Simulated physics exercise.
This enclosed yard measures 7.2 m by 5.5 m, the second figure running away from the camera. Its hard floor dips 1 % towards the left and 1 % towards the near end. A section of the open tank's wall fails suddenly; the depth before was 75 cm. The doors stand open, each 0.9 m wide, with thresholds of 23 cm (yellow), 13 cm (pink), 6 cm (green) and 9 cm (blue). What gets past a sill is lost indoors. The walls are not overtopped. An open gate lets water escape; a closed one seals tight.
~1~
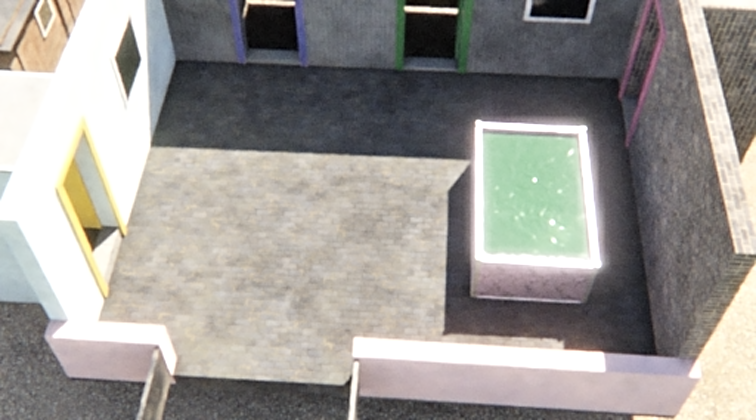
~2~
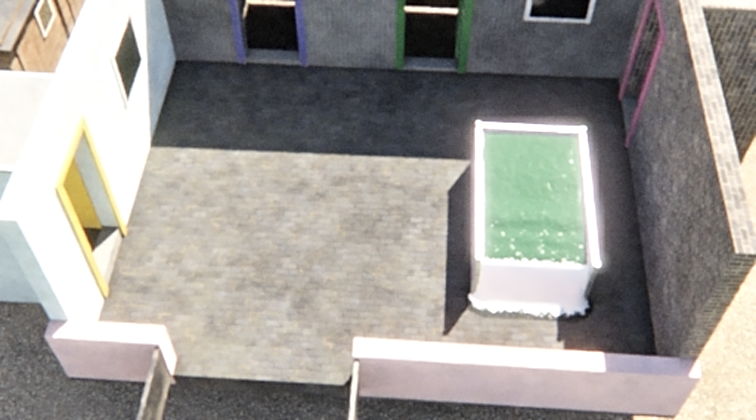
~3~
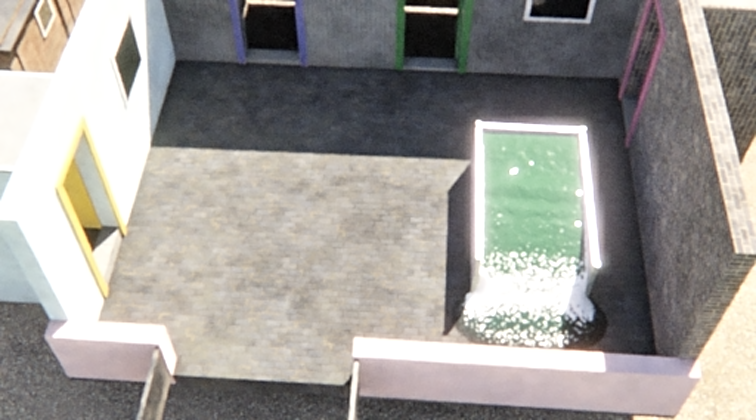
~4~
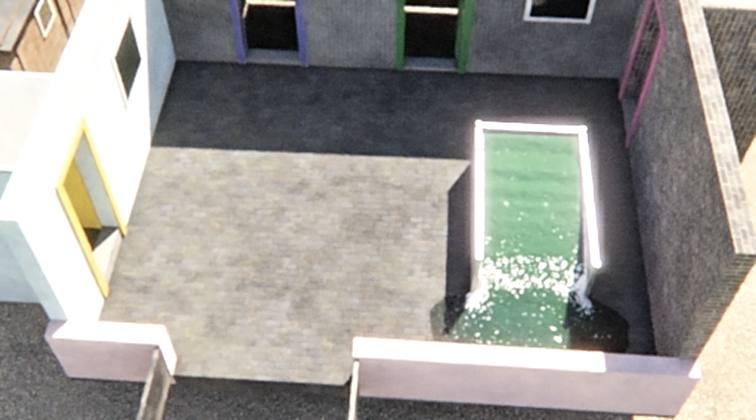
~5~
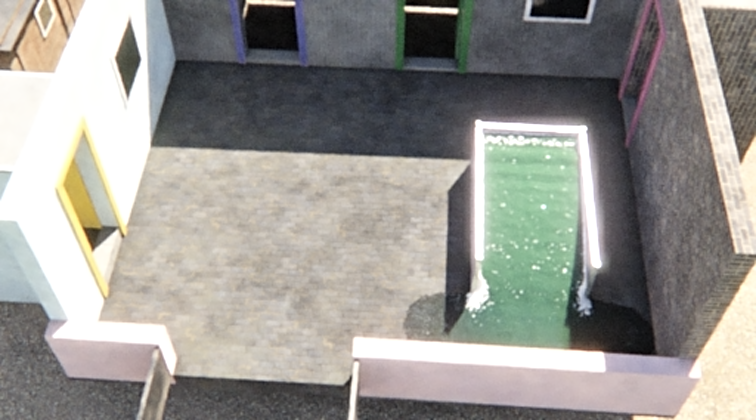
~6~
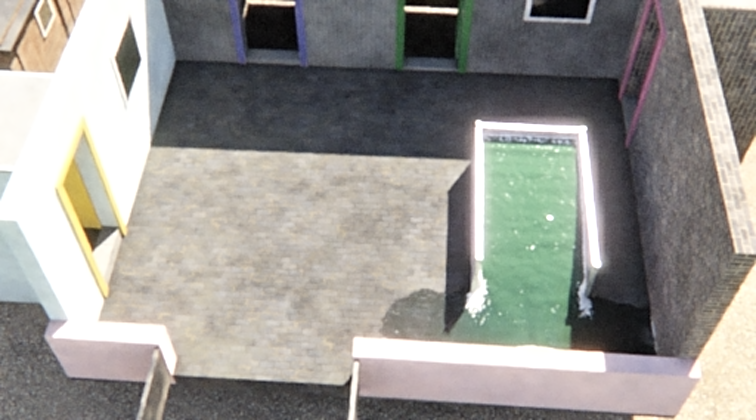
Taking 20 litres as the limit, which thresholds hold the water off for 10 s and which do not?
Within that time: At the yellow door it stays under the limit; at the pink door it does not reach the limit; at the green door it keeps below the limit; at the blue door it keeps below the limit.
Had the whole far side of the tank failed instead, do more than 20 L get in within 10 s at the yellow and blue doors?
Against that limit: Yellow below, blue not over.
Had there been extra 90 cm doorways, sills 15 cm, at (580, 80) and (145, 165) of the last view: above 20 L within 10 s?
In that order: Past it, below.
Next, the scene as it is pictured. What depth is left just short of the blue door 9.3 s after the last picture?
Roughly 6.0 cm deep.
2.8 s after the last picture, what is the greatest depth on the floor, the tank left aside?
Up to some 38 cm.
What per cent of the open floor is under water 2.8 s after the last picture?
Near 60 per cent is wet.
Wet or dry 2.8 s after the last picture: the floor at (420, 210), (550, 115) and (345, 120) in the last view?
In that order: Not reached, under water, dry.
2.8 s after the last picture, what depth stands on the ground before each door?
Depths in cm: Yellow 19, pink 12, green 0, blue 0.
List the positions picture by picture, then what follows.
Still water, 75 cm deep, in the open tank at (533, 194), in the first frame.
The front is at (588, 303), 0.8 m from the gap at (531, 285); 0.3 m2 of floor is under water; 75 cm left at the back of the open tank, in the second frame.
The front is at (596, 335), 1.0 m from the gap at (530, 286); 1.1 m2 of floor is under water; 75 cm left at the back of the open tank, in the third frame.
The front is at a hidden place, 1.4 m from the gap at (530, 287); 2.3 m2 of floor is under water; 74 cm left at the back of the open tank, in the fourth frame.
Water pours out at (530, 288) and has run 1.8 m, to a hidden place; typically 10 cm deep outside, 67 cm at the open tank's back, in the fifth frame.
The front is at a hidden place, 2.1 m from the gap at (530, 288); 3.4 m2 of floor is under water; 62 cm left at the back of the open tank, in the sixth frame.
Then, 0.7 s after the last picture water covers 15 % of the floor and is deepest (61 cm) near (644, 385); yellow door not reached, pink door not reached, green door not reached, blue door not reached.
Then, 1.5 s after the last picture water covers 35 % of the floor and is deepest (48 cm) near (644, 385); yellow door not reached, pink door not reached, green door not reached, blue door not reached.
Then, 2.8 s after the last picture water covers 60 % of the floor and is deepest (38 cm) near (606, 87); yellow door 19 cm at the sill, 0 L in, pink door 12 cm at the sill, 0 L in, green door not reached, blue door not reached.
Then, 5.3 s after the last picture water covers 90 % of the floor and is deepest (14 cm) near (172, 76); yellow door 11 cm at the sill, 0 L in, pink door 8 cm at the sill, 4 L in, green door 4 cm at the sill, 0 L in, blue door 9 cm at the sill, 0 L in.
Then, 9.3 s after the last picture water covers 90 % of the floor and is deepest (14 cm) near (103, 353); yellow door 12 cm at the sill, 0 L in, pink door 3 cm at the sill, 4 L in, green door 2 cm at the sill, 0 L in, blue door 6 cm at the sill, 3 L in.
